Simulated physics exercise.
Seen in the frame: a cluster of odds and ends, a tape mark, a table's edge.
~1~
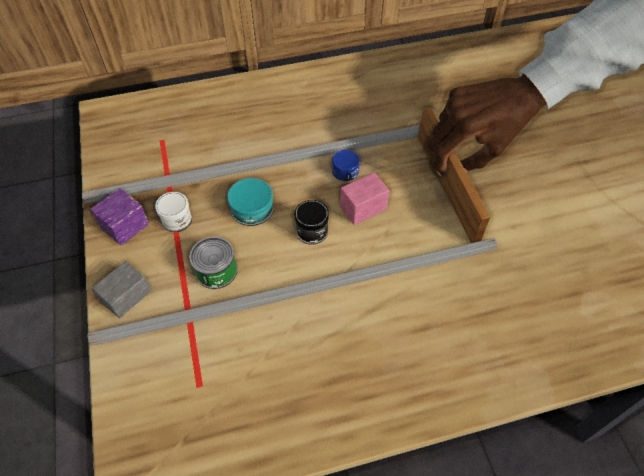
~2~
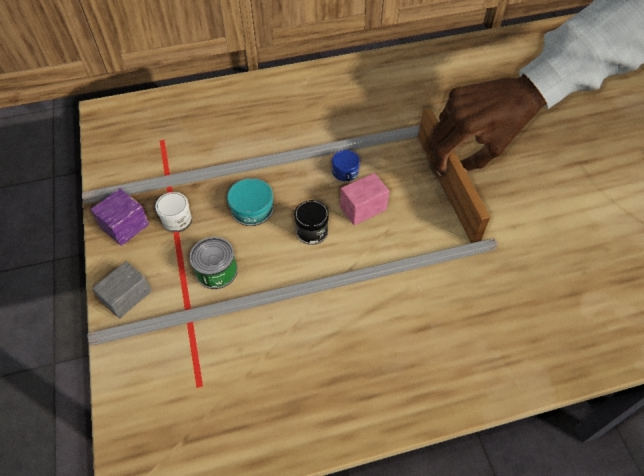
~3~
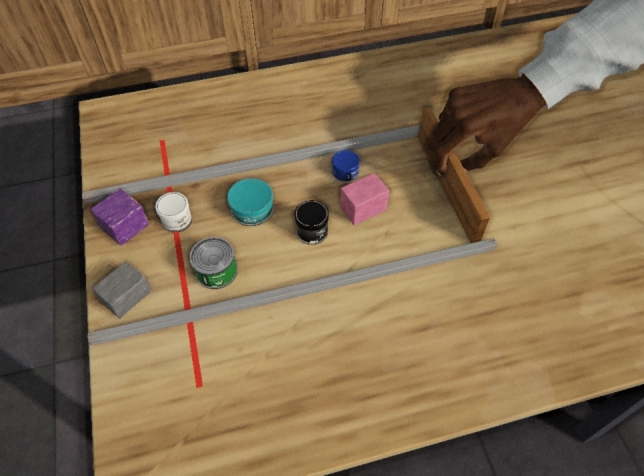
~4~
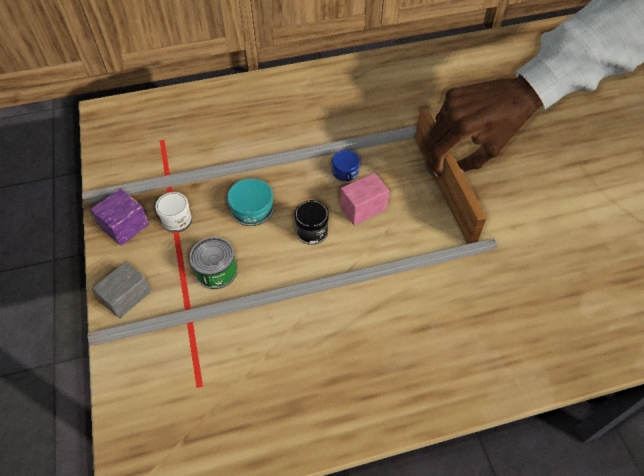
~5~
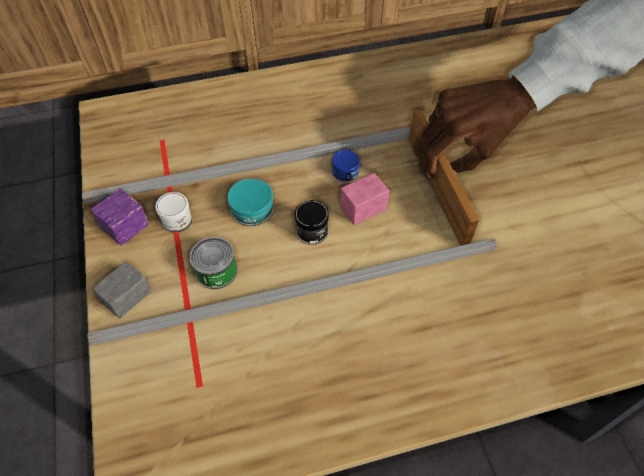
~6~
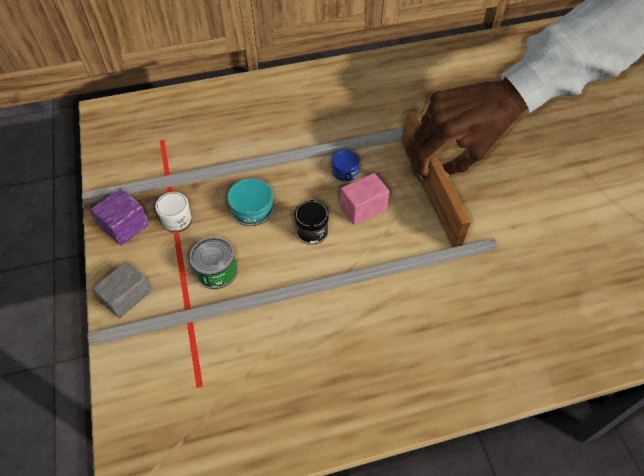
A wooden tabletop in front of wooden cabinets, above a dark tiled floor, is seen from above at a slant. Between two grey rails lie purple and grey blocks at left, white, green, turquoise and black tins, a blue tub and a pink block, with a red tape line crossing near the left. A hand holds a wooden board still at right, then slides it slightly left, while the objects and camera stay still.
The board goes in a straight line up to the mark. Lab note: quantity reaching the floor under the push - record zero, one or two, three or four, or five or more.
Recorded: Zero.
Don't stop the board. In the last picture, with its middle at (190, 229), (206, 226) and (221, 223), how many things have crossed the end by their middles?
Past-the-end tally - position 1: 0, position 2: 0, position 3: 0.
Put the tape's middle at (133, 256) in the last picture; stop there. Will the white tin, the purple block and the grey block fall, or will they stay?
In that case the white tin tips off, the purple block tips off, the grey block tips off.
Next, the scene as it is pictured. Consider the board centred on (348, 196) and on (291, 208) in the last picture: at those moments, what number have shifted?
By the first moment it's 3, by the second it's 4.
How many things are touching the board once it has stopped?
Tally at the end: 3.
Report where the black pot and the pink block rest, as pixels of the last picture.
First (163, 273), then (154, 247).
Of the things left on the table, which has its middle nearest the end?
That would be the grey block, the foremost.
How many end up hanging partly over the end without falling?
The number overhanging is 2.
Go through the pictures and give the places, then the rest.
In the first picture, grey block (123, 289); purple block (121, 217); white tin (174, 212); board (451, 173); tape (178, 246).
In the second picture, purple block (121, 217); blue tub (346, 166).
In the third picture, white tin (174, 212); black pot (312, 223).
In the fourth picture, grey block (123, 290); turquoise tin (251, 202).
In the fifth picture, purple block (121, 217); board (440, 176).
In the sixth picture, grey block (123, 290); purple block (121, 217); white tin (174, 212); board (433, 177); tape (178, 246).
Soon after, none off yet; grey block at rest near (123, 290); purple block at rest near (121, 217); white tin at rest near (174, 212).
At rest, the number that fall off is zero.
